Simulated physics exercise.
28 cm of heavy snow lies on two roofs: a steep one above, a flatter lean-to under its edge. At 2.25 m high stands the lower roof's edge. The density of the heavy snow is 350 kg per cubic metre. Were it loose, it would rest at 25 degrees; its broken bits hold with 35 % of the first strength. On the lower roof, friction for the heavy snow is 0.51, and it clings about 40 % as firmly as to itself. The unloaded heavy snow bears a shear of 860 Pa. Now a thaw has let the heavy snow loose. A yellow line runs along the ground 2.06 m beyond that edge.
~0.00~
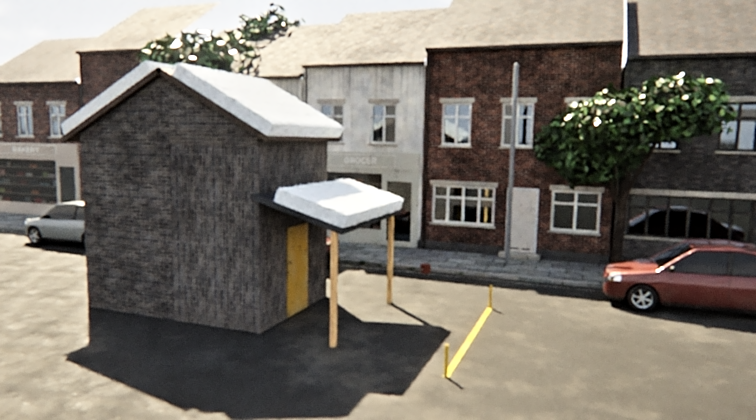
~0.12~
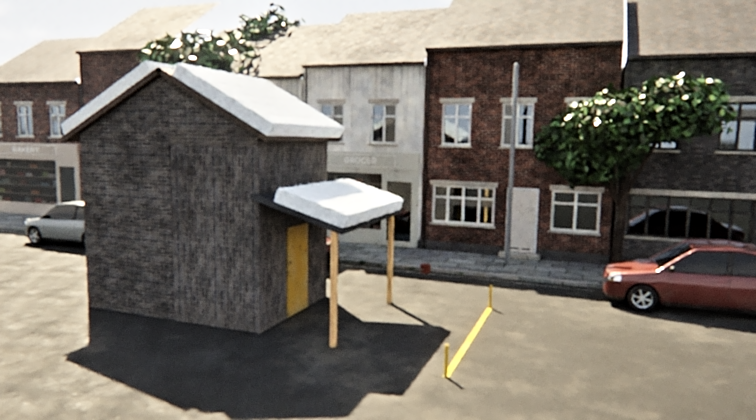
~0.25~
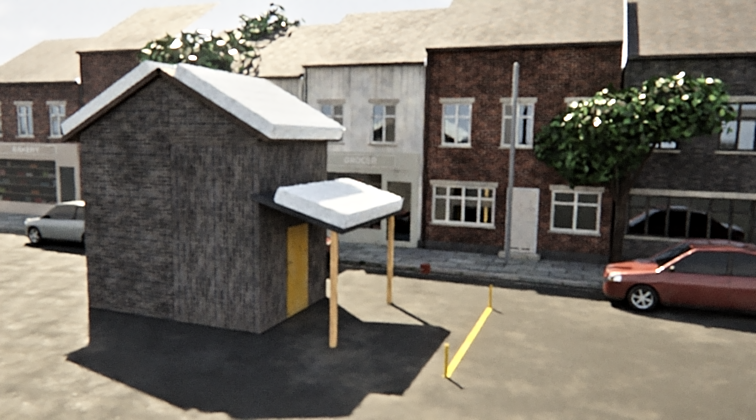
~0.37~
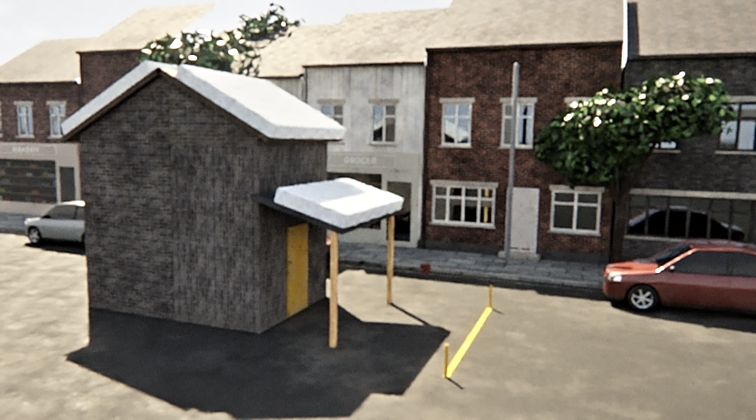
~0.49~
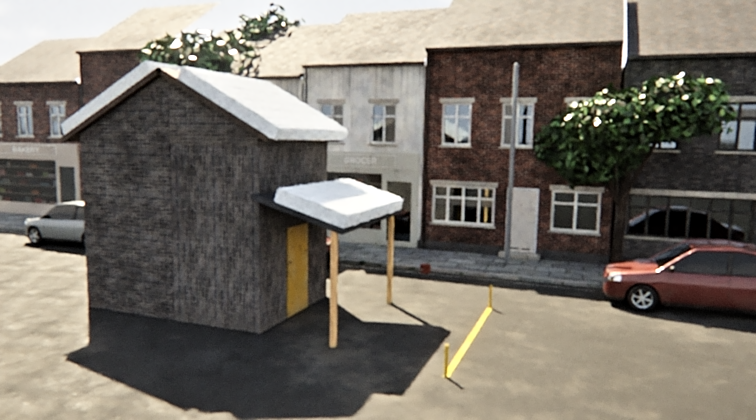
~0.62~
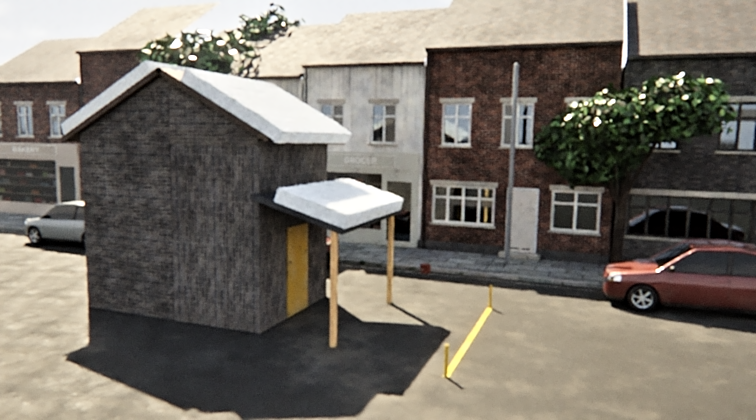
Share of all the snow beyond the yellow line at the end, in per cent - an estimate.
5 %.
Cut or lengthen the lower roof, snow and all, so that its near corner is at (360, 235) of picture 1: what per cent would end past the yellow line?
Estimate: Approx. 3 %.
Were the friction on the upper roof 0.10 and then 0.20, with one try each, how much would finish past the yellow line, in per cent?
It would be 20 % the first time and 16 % the second.
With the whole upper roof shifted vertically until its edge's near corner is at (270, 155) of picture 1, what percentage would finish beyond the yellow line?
Share past the line: About 0 %.
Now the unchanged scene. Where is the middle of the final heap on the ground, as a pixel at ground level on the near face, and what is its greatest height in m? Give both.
The heap centres around (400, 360) and rises about 0.4 m.
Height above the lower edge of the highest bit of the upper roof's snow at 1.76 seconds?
Height above lower edge: Approx. 1.9 m.
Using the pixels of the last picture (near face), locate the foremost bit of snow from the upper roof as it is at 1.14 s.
About (309, 193).
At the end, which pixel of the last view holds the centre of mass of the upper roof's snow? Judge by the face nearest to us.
(388, 324).
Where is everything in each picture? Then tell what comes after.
The first frame shows leading edge of the heavy snow at (269, 130).
The second frame shows leading edge of the heavy snow at (270, 130), its middle shifted 9 mm.
The third frame shows leading edge of the heavy snow at (271, 131), its middle shifted 3.5 cm, 1 % of it past the upper edge, in one piece.
The fourth frame shows leading edge of the heavy snow at (273, 132), its middle shifted 8.1 cm, 3 % of it past the upper edge, in one piece.
The fifth frame shows leading edge of the heavy snow at (275, 134), its middle shifted 15 cm, 6 % of it past the upper edge, in one piece.
The sixth frame shows leading edge of the heavy snow at (279, 135), its middle shifted 24 cm, 10 % of it past the upper edge, in one piece.
After 1.14 s, none is below the lower edge and 0 % is past the line.
After 1.76 s, none is below the lower edge and 0 % is past the line.
After 2.38 s, 15 % is below the lower edge and 0 % is past the line.
After 3.00 s, 50 % is below the lower edge and 2 % is past the line.
After 4.40 s, at the end, 61 % is below the lower edge and 5 % is past the line.
